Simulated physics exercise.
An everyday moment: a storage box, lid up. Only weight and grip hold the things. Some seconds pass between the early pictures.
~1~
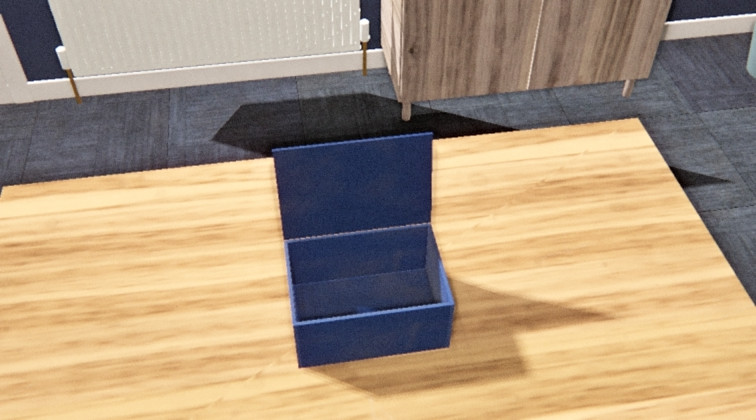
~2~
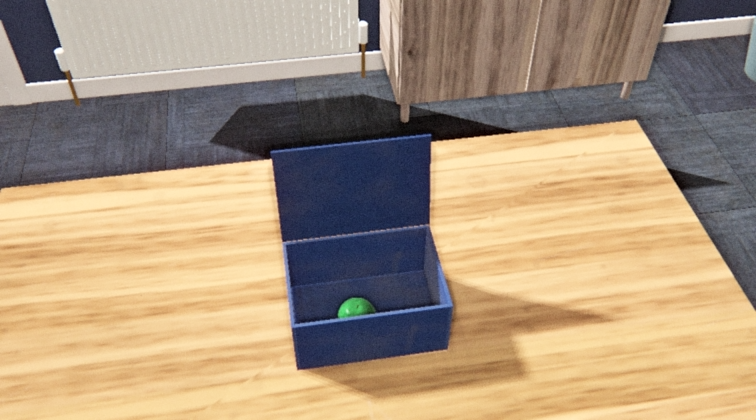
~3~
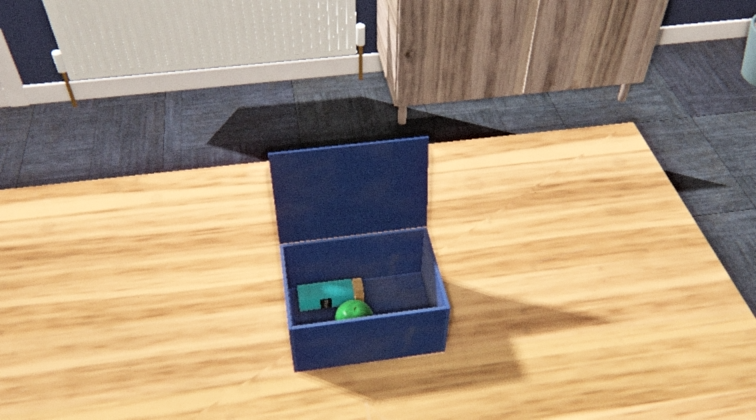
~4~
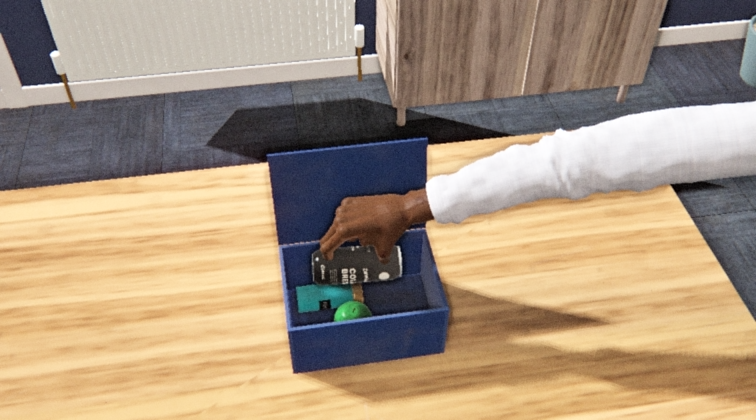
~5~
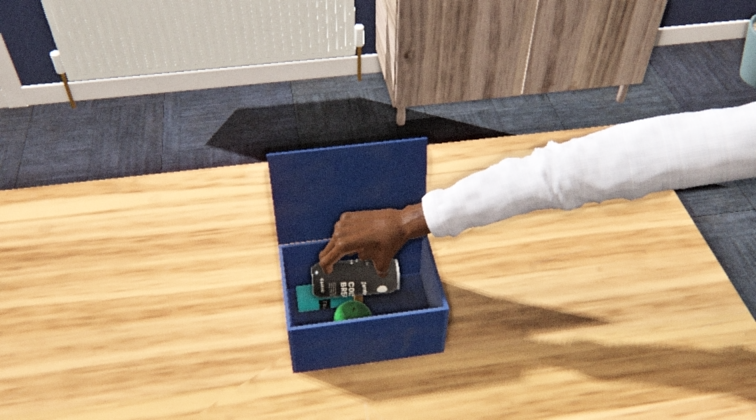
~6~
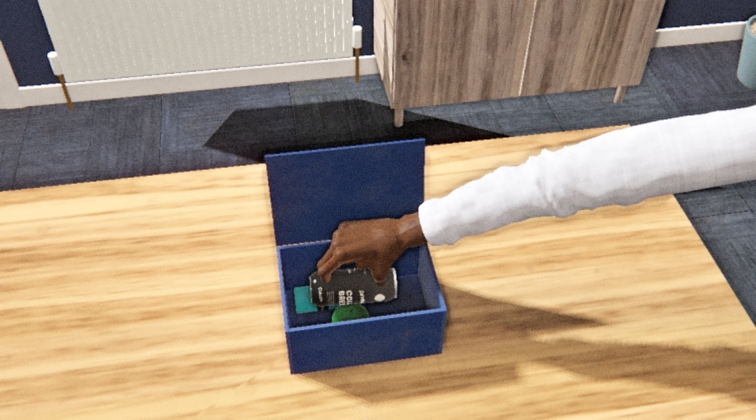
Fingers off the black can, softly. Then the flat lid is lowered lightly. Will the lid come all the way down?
As it turns out, it sits on the rim.
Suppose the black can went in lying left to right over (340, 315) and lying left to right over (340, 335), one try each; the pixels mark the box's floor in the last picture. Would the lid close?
First, it sits on the rim; second, it stays ajar.
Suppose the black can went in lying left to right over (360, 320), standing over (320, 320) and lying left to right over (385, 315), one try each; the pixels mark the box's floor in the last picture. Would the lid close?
First, it sits on the rim; second, it stays ajar; third, it shuts flat.
Then, 0.40 s later than the last frame, black can moved about its own width near (354, 297); green apple moved a little; turquoise shaker moved a little.
Then, 1.40 s later than the last frame, lid 72° above the rim; black can moved about its own width near (353, 301); green apple moved a little; turquoise shaker moved a little.
Then, 1.80 s later than the last frame, lid 41° above the rim; black can moved about its own width near (354, 301); green apple moved a little; turquoise shaker moved a little.
Then, 2.10 s later than the last frame, lid 11° above the rim; black can moved about its own width near (354, 301); green apple moved a little; turquoise shaker moved a little.
When it is over, lid shut; moved from the start, black can; the other 2 as before. End places, in pixels of the last picture, black can near (356, 301).
